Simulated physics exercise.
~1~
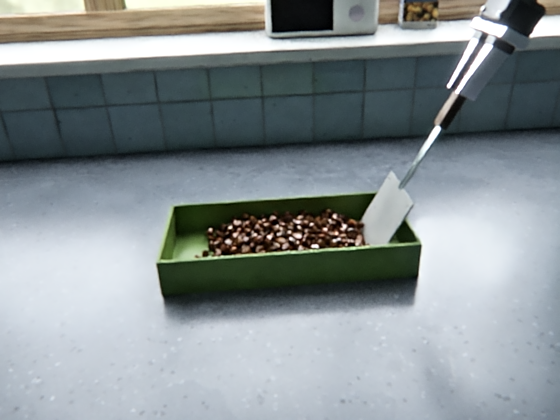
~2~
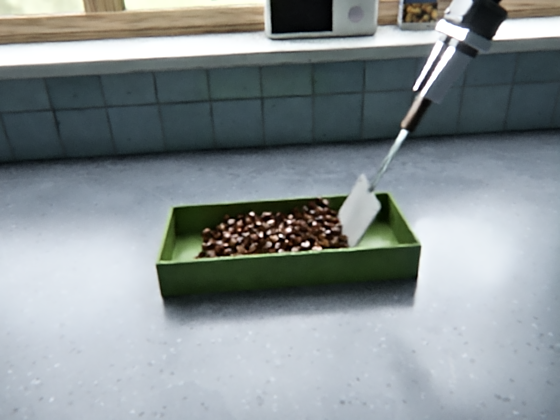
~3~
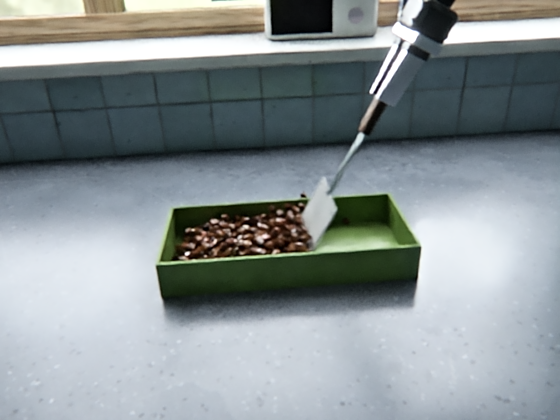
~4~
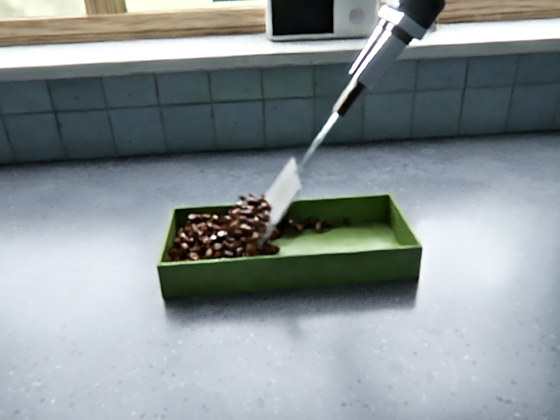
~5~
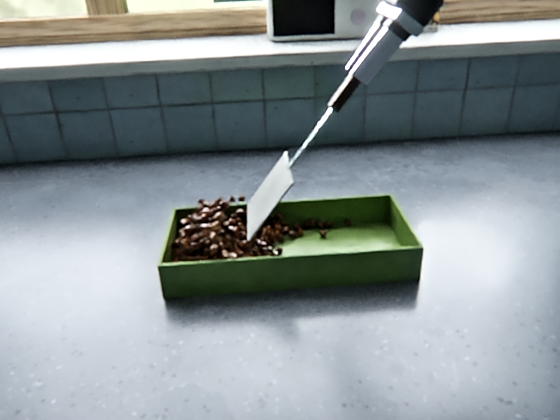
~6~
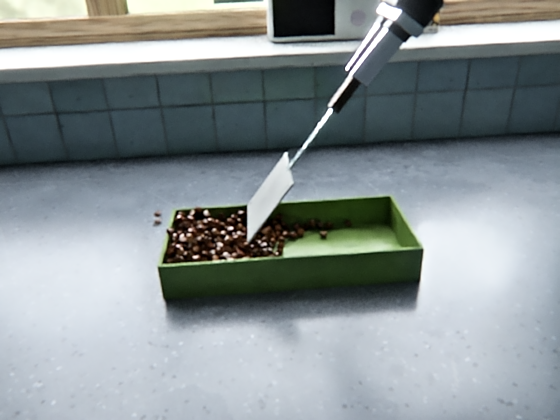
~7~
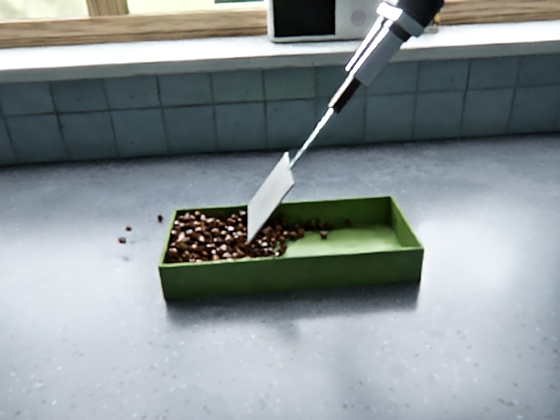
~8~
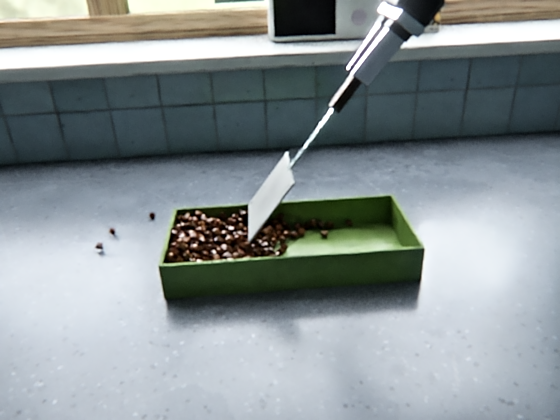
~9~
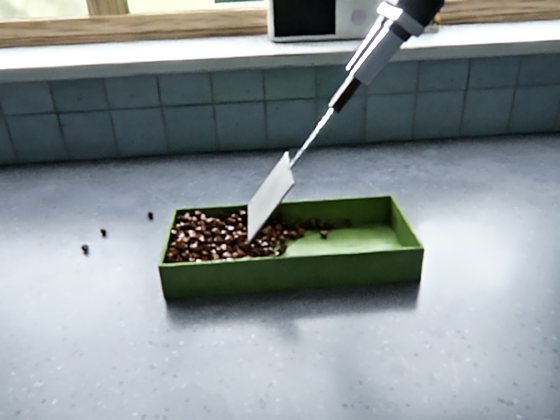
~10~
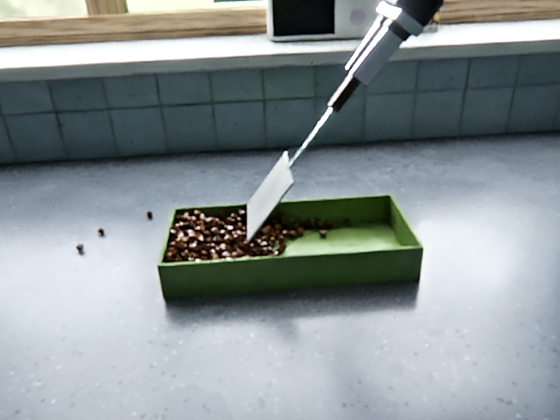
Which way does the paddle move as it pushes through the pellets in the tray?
The paddle moves to the left, pushing the pellets toward the left end of the tray.
